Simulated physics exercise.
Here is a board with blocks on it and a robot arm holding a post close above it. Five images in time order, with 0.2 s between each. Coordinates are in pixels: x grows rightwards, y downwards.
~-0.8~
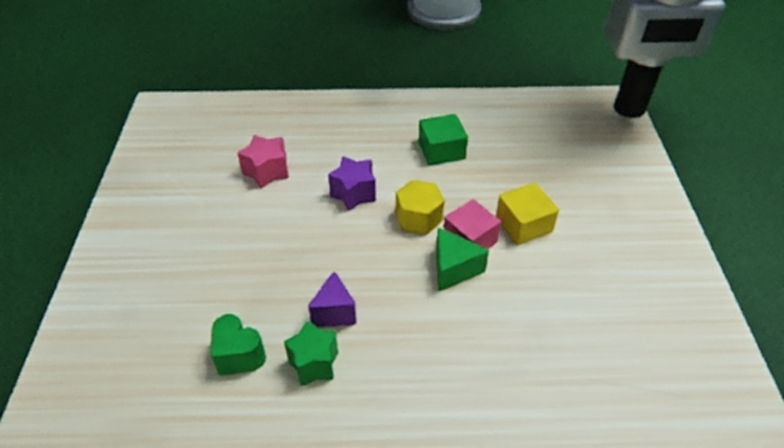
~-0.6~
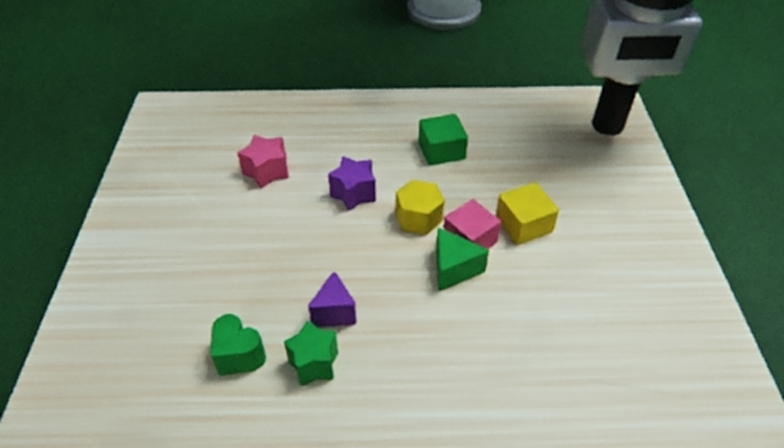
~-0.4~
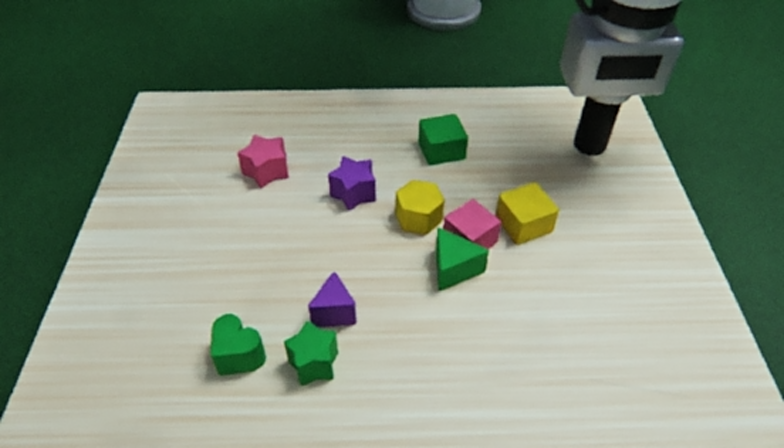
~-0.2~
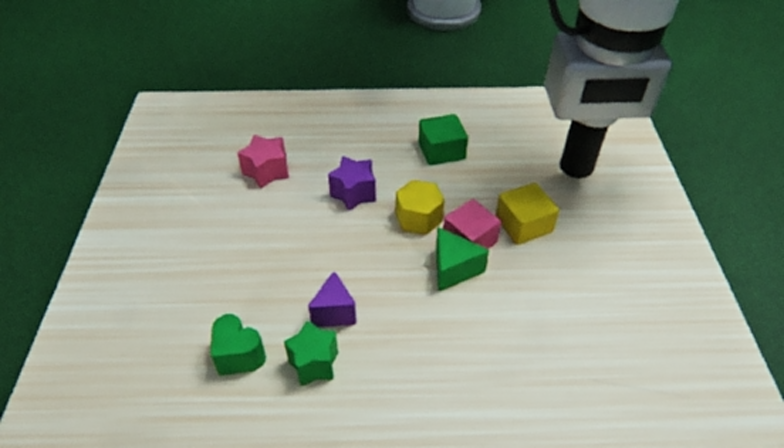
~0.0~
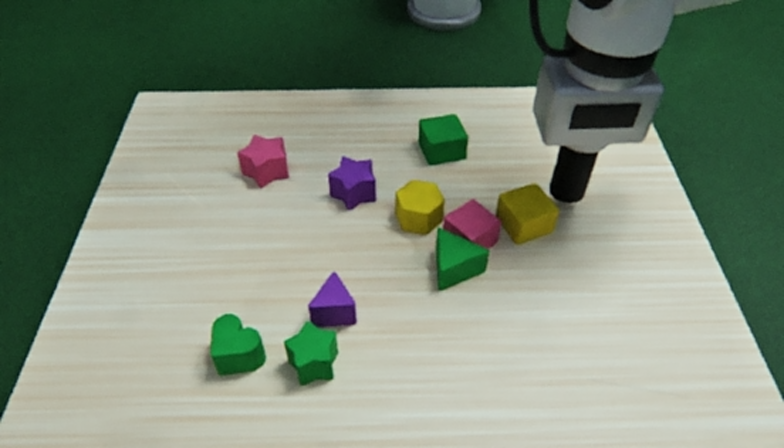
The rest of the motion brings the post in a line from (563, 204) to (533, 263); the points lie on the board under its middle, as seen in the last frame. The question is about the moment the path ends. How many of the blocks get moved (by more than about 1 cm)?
It shifts three blocks or more.
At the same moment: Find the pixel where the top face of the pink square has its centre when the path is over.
It will end up at (451, 224).
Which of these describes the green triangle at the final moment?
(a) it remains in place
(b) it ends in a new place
Option b.
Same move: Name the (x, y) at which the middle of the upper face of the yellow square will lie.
Put as a pixel place, it's (494, 237).
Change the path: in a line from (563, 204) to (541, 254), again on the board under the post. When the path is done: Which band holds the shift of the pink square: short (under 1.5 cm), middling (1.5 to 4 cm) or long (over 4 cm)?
The block shifts between 1.5 and 4 cm.
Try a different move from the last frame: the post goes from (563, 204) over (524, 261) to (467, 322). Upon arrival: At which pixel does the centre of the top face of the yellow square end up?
In the picture, that point is around (461, 250).
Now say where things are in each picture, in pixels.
Post's lower end at (629, 109); green triangle at (457, 249); pink square at (473, 219); yellow square at (529, 202), in the first frame.
Post at (608, 126); blocks still, in the second frame.
Post at (590, 145); blocks still, in the third frame.
Post at (576, 167); blocks still, in the fourth frame.
Post at (567, 191); green triangle at (457, 249); pink square at (473, 219); yellow square at (529, 202), in the fifth frame.
The first path, step by step. Halfway along, post at (551, 220); green triangle at (449, 252); pink square at (464, 220), turned 15° clockwise; yellow square at (513, 215), turned 20° clockwise.
At the end, post at (536, 250); green triangle at (444, 255); pink square at (451, 224), turned 55° clockwise; yellow square at (494, 237), turned 40° clockwise.
